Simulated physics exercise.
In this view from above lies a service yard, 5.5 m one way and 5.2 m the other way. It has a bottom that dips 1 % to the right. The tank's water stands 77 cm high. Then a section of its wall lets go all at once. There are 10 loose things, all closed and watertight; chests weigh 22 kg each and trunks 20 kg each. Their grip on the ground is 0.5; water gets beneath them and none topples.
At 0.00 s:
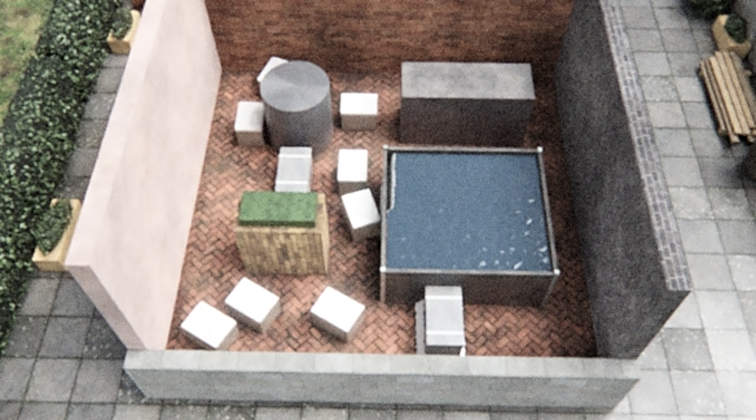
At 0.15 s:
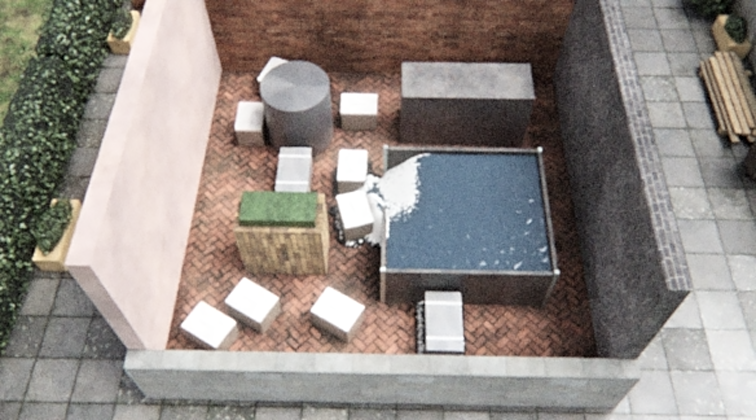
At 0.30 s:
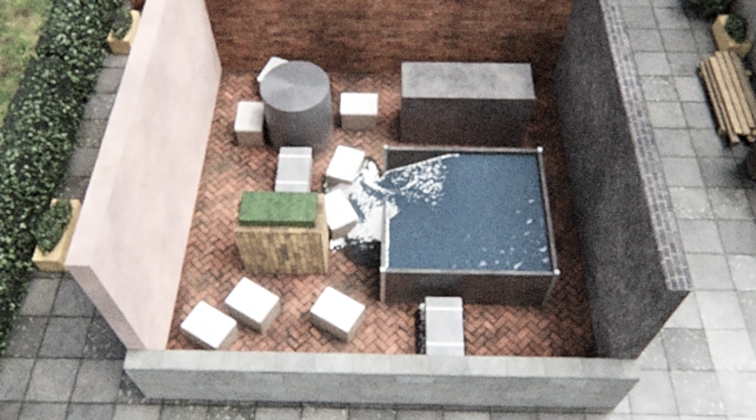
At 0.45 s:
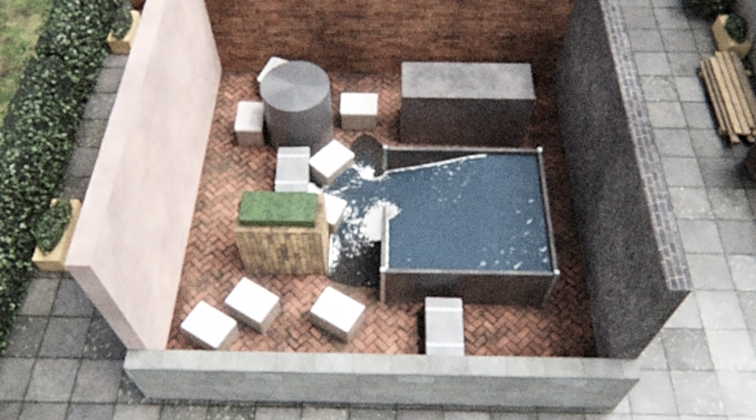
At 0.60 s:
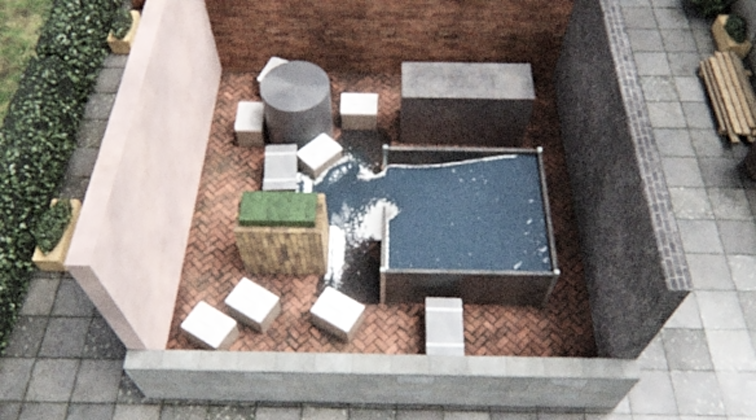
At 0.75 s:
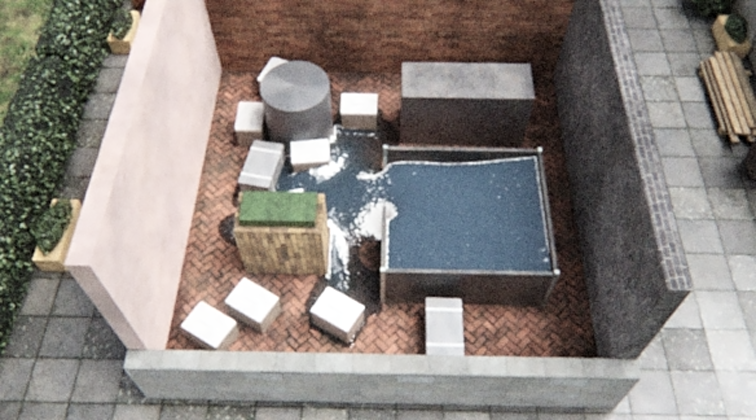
Water pours from the tank's left side and pushes nearby pale chests leftward across the brick ground.
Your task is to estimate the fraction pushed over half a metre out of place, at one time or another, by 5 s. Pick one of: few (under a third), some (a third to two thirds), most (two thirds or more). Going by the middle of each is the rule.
Most.
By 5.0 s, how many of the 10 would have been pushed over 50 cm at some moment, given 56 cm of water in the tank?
Under that setup the answer is 8.
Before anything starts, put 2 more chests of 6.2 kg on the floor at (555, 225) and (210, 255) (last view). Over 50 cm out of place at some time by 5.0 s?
Listed in order, the answers are inside half a metre followed by beyond half a metre.
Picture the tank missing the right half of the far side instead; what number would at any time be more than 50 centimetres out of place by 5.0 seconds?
That would give 5.
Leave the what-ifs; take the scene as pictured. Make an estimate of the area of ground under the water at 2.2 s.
Around 16 m2 of it.
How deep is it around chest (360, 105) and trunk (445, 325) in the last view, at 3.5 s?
Around 6 cm and 4 cm.
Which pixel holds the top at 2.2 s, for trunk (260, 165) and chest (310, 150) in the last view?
About (218, 103) for the first and (240, 138) for the second.
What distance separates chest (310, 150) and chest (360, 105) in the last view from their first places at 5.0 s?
200 cm, then 200 cm.
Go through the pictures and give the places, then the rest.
The first picture shows a chest at (361, 208) rests on the ground; a chest at (352, 165), on the bottom; 3.9 m2 under water; 0 of 10 have shifted.
The second picture shows a chest at (354, 209), on the bottom, 9 cm from its start; a chest at (352, 165), on the bottom; water covers 4.3 m2; 1 of 10 have shifted.
The third picture shows a chest at (336, 209), on the bottom, 35 cm from its start; a chest at (345, 163), on the bottom, 11 cm from its start; water covers 5.0 m2; 3 of 10 have shifted.
The fourth picture shows a chest at (322, 206) rests on the ground, 54 cm from its start; a chest at (331, 158) rests on the ground, 34 cm from its start; 6.1 m2 under water; 3 of 10 have shifted.
In the fifth picture, a chest is out of sight; a chest at (319, 151) rests on the ground, 56 cm from its start; 7.2 m2 under water; 4 of 10 have shifted.
The sixth picture shows a chest at (285, 204) rests on the ground, 105 cm from its start; a chest at (310, 151) rests on the ground, 67 cm from its start; 8.1 m2 under water; 4 of 10 have shifted.
After 1.1 s 3 of 10 are over 50 cm from their spots; 1 afloat.
After 2.2 s 4 of 10 are over 50 cm from their spots; 3 afloat.
After 3.5 s 8 of 10 are over 50 cm from their spots; 5 afloat.
After 5.0 s 10 of 10 are over 50 cm from their spots, and 10 have been at some point; 7 afloat.
